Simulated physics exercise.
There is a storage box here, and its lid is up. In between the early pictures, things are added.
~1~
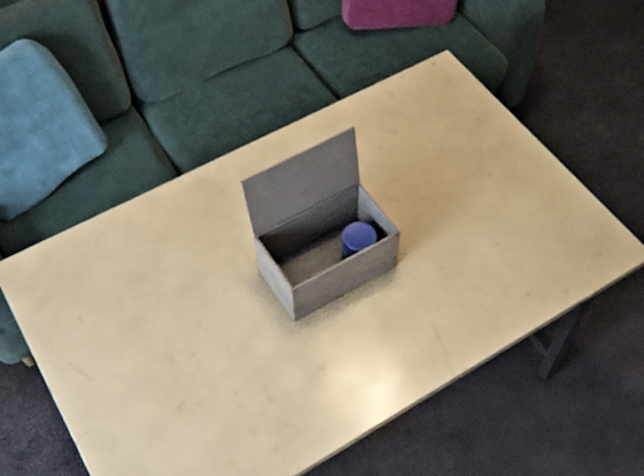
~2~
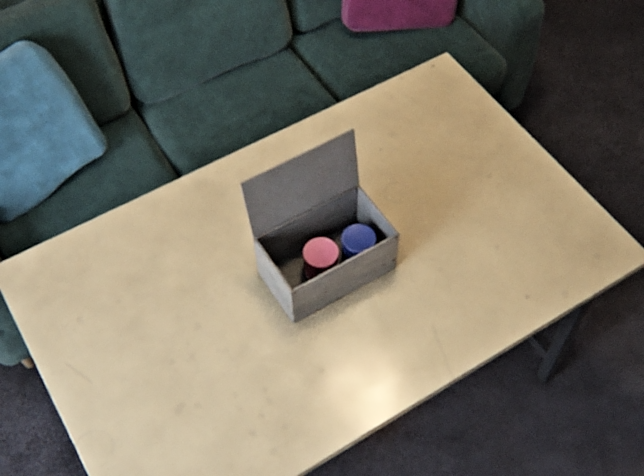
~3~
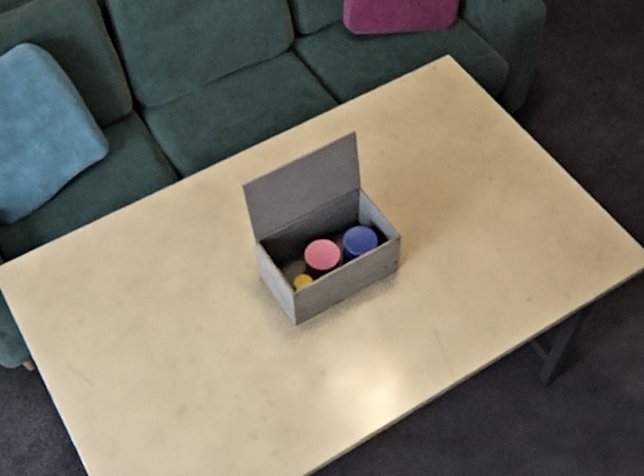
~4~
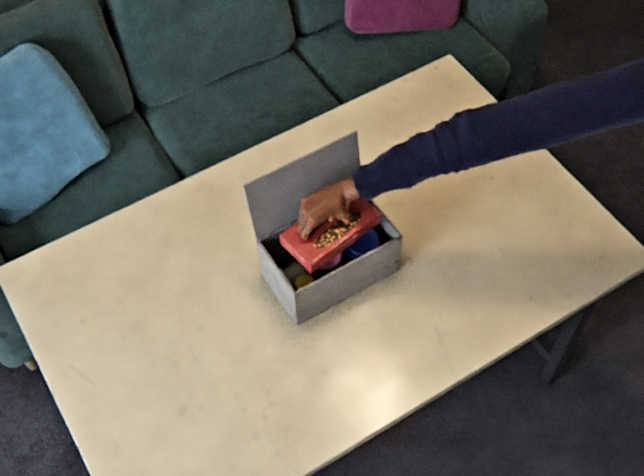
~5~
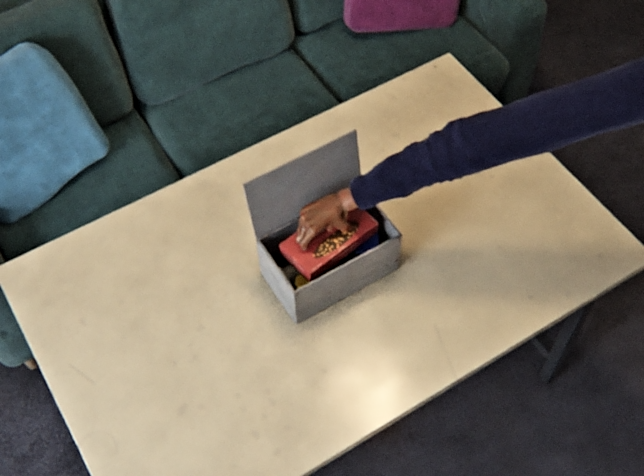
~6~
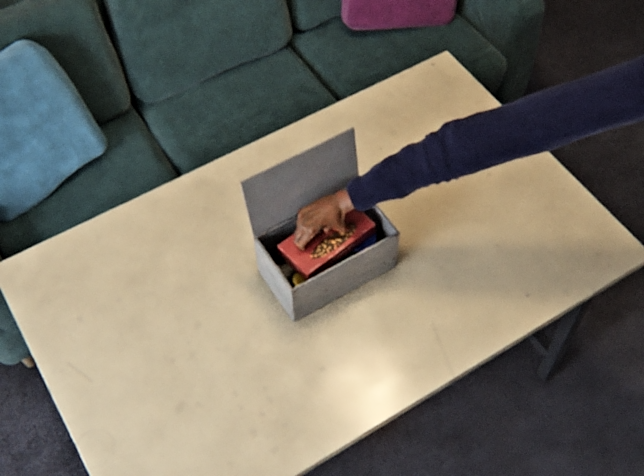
A pink tin and then a small yellow item appear beside a blue tin in an open grey box on a table, and a hand reaches in from the right, lowering a red packet into the box and keeping hold of it.
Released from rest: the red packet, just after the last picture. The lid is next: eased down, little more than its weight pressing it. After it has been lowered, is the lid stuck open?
No.
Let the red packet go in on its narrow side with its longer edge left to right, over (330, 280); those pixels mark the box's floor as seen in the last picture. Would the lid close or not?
Once it's packed that way, the lid stays propped up.
Then, 1.10 s past the last view, lid starting down; red packet rocked 18° from its first pose near (319, 237).
Then, 1.60 s past the last view, lid 53° above the rim; red packet rocked 18° from its first pose near (319, 237).
Then, 2.00 s past the last view, lid 10° above the rim; red packet rocked 18° from its first pose near (319, 237).
Finally, lid shut; left askew, red packet; the other 3 still in place. Final places as the last picture's camera would see them, red packet near (318, 236).
